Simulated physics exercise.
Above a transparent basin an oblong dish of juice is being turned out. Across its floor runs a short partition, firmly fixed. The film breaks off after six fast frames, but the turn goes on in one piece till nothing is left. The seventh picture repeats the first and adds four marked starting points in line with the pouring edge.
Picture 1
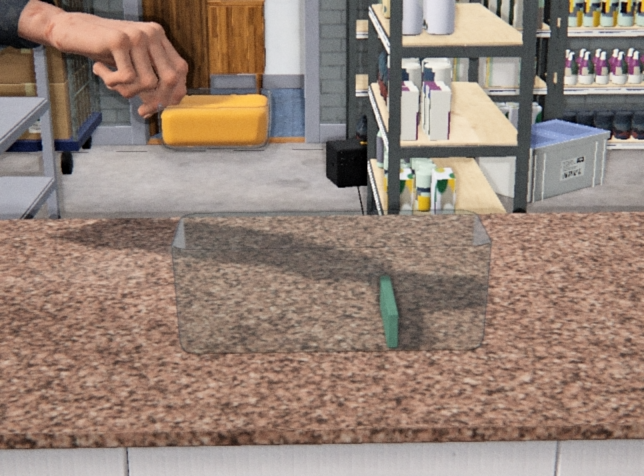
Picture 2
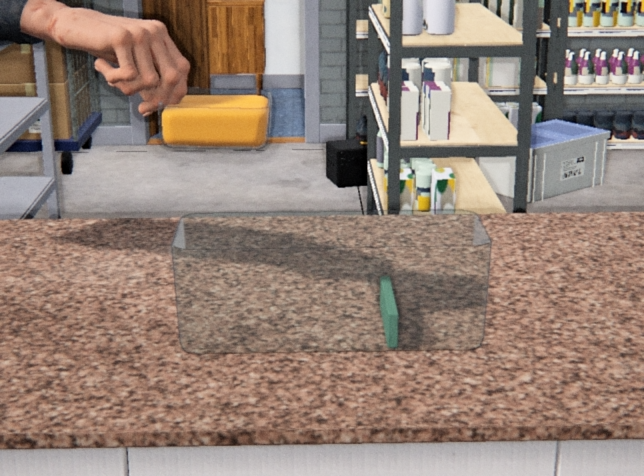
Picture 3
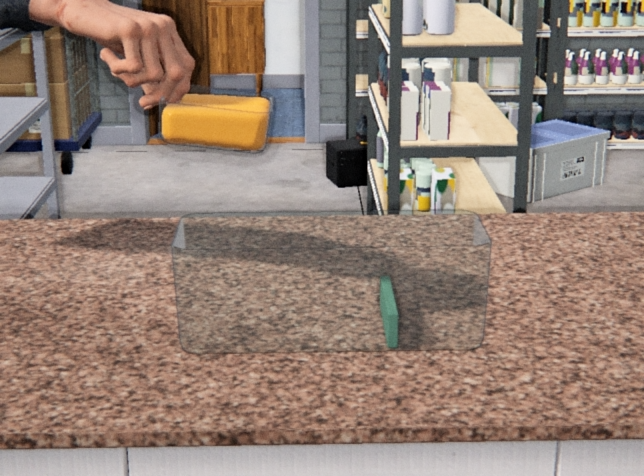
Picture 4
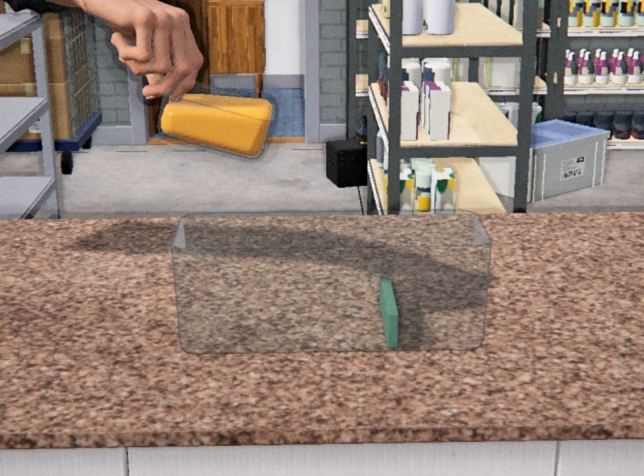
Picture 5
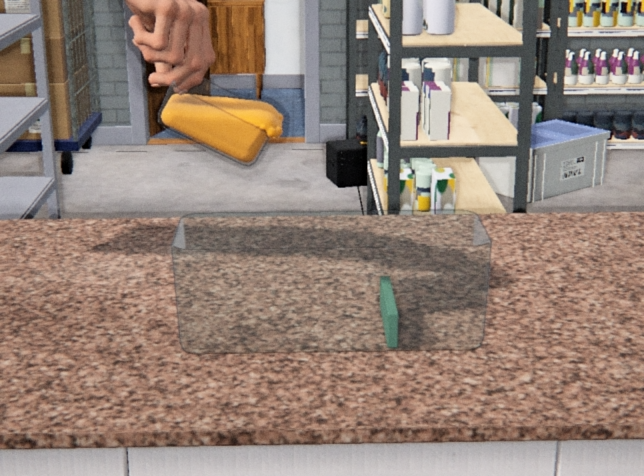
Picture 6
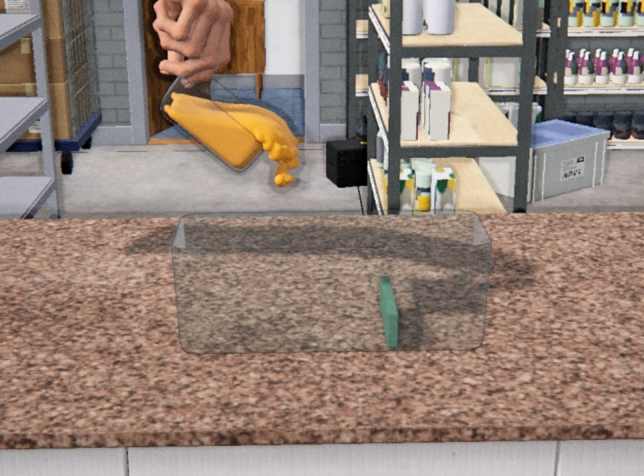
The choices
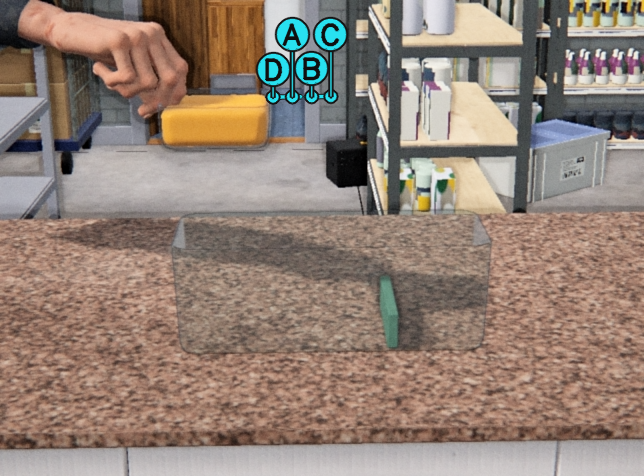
The video shows a hand holding an oblong dish of orange juice above a transparent basin with a short green partition on its floor. The hand moves right, tilting the dish increasingly until juice runs over its right lip.
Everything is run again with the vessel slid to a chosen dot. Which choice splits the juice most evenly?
The best spot is C.
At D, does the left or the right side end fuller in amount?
The left one.
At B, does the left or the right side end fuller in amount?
More ends on the left.
On the marked copy, A at (292, 96); B at (311, 96); C at (330, 96); D at (273, 97).
With A, about 92 % ends left of the wall and 5 % right of it; 3 % is lost outside.
With B, about 84 % ends left of the wall and 10 % right of it; 6 % is lost outside.
With C, about 49 % ends left of the wall and 48 % right of it; 3 % is lost outside.
With D, about 90 % ends left of the wall and 6 % right of it; 4 % is lost outside.
